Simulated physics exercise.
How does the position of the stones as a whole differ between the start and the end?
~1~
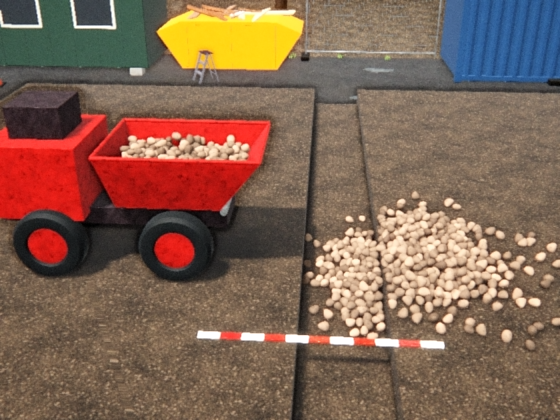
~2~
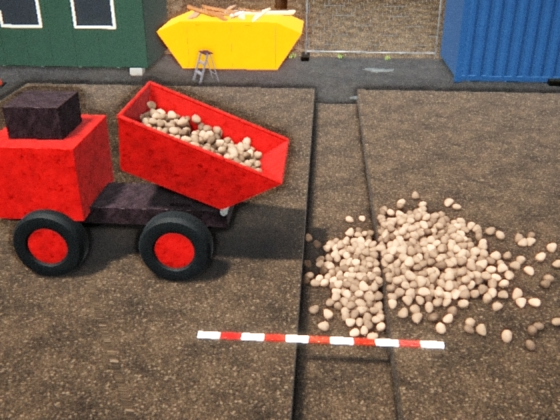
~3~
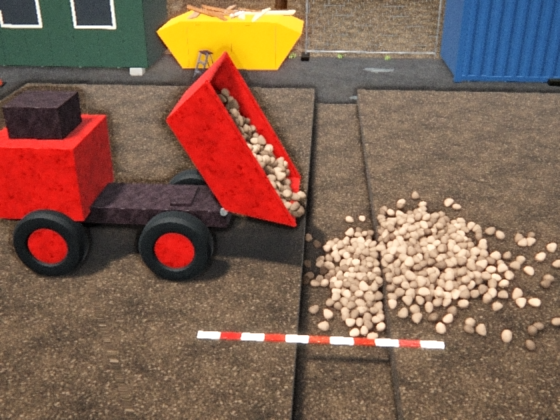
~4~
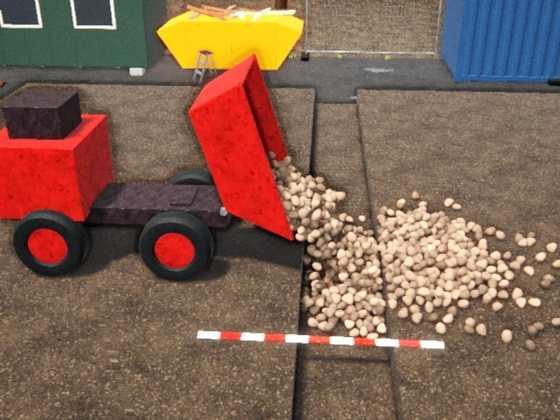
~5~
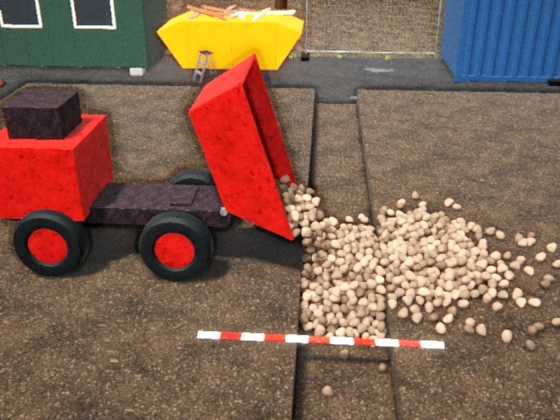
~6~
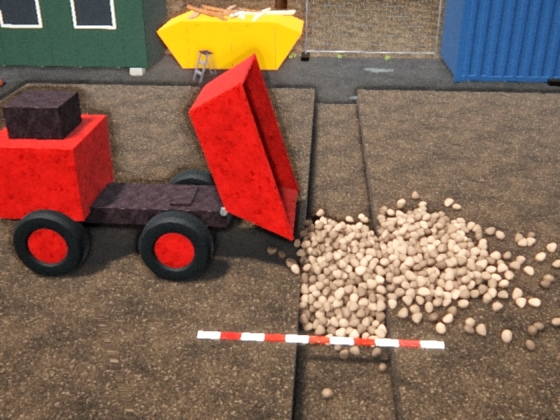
At the start the stones are split between the dumper's raised-sided body on the left and a pile on the ground to the right. At the end they all lie on the ground in and around the trench, so as a whole they are farther right and lower.
